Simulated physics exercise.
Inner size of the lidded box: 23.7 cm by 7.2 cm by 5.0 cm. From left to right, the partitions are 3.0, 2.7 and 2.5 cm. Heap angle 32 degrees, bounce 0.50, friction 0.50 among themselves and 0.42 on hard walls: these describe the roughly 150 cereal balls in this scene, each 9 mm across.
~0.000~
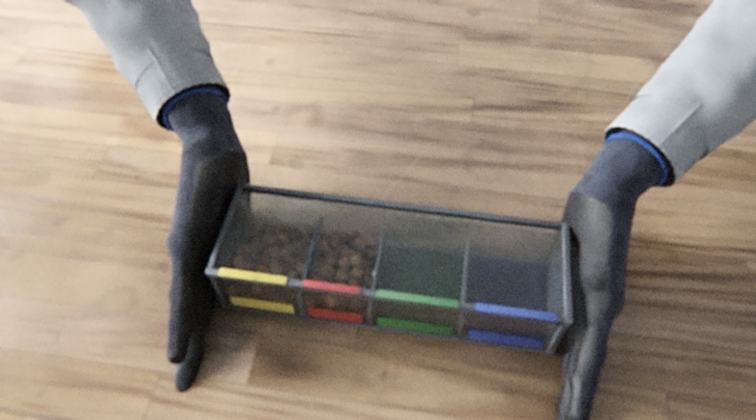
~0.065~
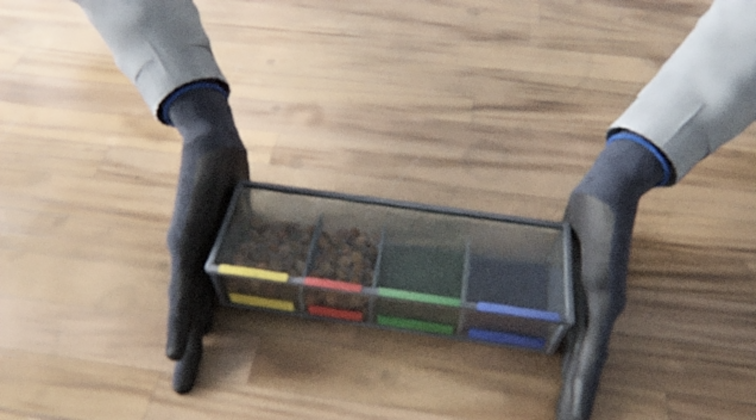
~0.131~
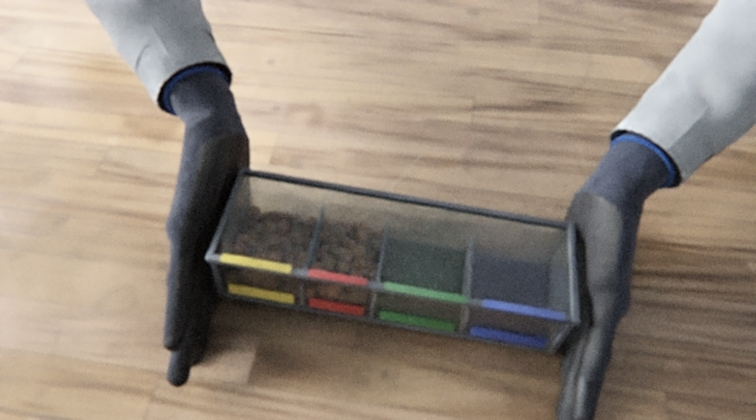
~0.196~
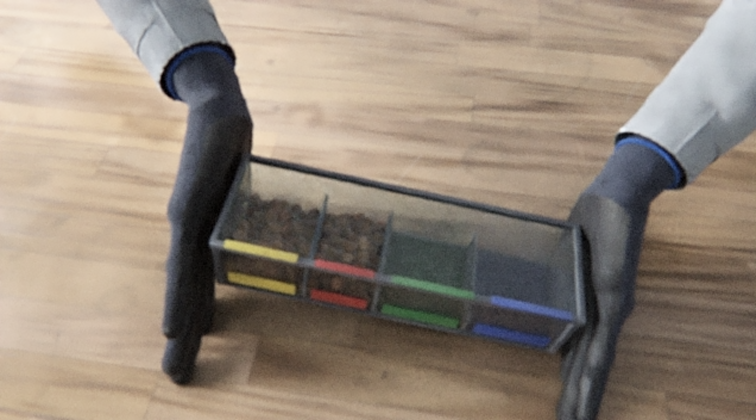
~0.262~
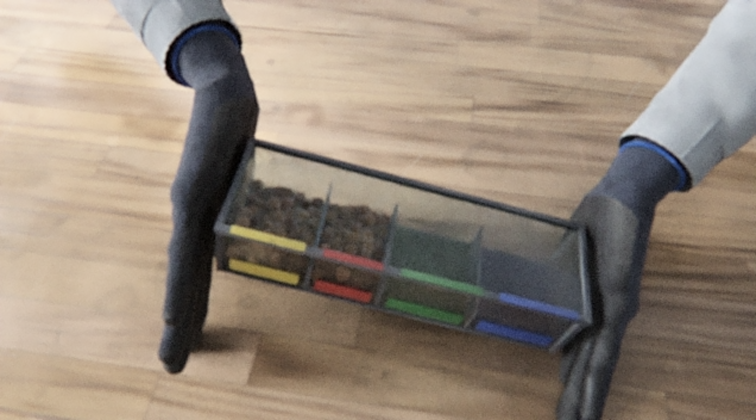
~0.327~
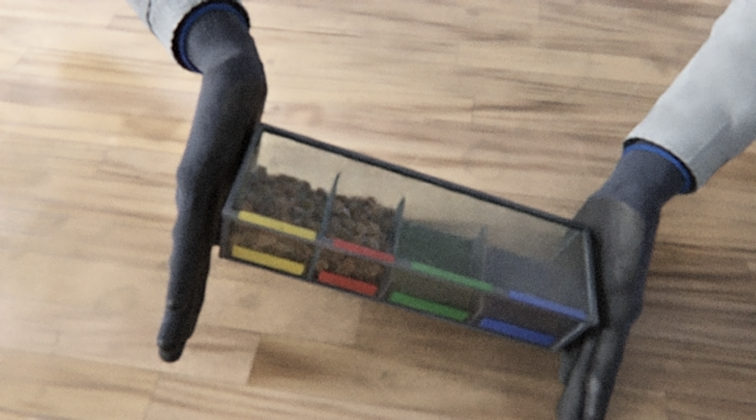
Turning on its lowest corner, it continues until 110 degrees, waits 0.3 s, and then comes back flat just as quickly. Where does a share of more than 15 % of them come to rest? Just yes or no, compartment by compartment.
Red compartment gets a no, blue compartment gets a yes, green compartment gets a no, yellow compartment gets a no.
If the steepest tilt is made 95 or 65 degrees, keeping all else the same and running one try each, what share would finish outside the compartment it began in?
Close to 65 in a hundred first, and 5 in a hundred second.
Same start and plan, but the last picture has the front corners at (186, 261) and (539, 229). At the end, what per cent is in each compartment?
Final shares, in per cent - red: 15, blue: 0, green: 0, yellow: 85.
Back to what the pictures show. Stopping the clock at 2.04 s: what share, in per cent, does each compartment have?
In per cent: Red 15, blue 60, green 15, yellow 10.
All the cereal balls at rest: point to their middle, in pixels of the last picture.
Somewhere around (521, 285) in the final frame.
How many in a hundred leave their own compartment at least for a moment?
Around 100 in a hundred.
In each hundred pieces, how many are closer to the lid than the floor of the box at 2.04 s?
About 80 per cent.
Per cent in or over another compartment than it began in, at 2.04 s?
About 85 percent.
After 2.04 s, tilt 110 degrees; red 15 %, blue 60 %, green 15 %, yellow 10 %.
After 3.18 s, tilt 55 degrees; blue 95 %, green 5 %.
Then, at 4.28 s, tilt 0 degrees; blue 95 %, green 5 %.
In the end, at 4.6 s, red 0 %, blue 95 %, green 5 %, yellow 0 %.
